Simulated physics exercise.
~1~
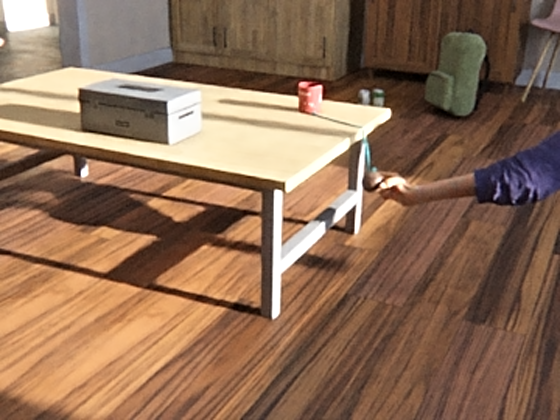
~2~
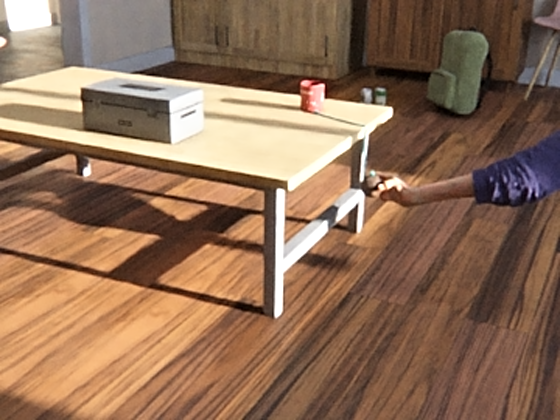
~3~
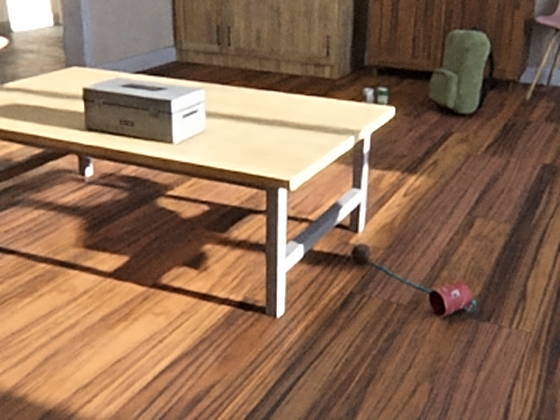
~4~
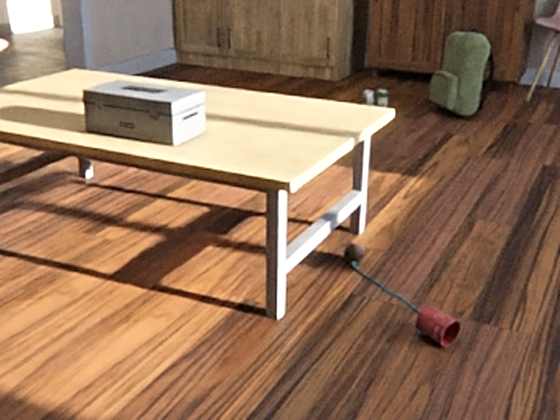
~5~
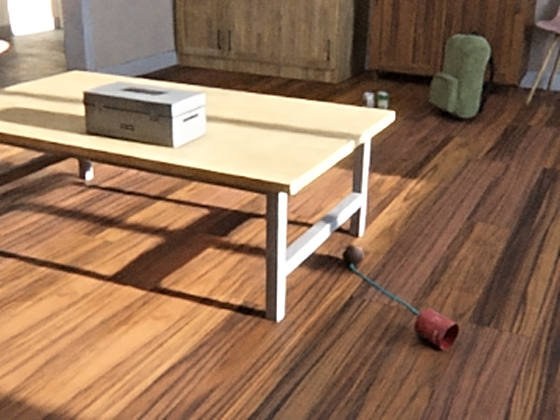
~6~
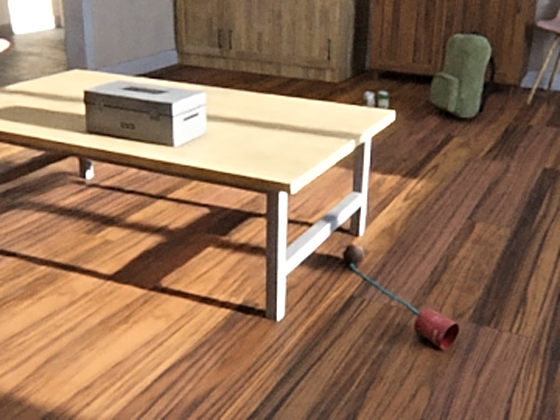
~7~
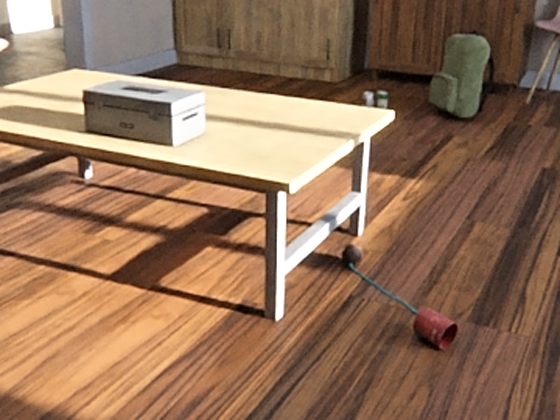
The video shows a hand holding a brown ball beside a light wooden table with a grey toolbox and a red cup. The hand lets go, the ball drops, and the string-tied cup is pulled off; both rest on the floor, the toolbox unmoved.
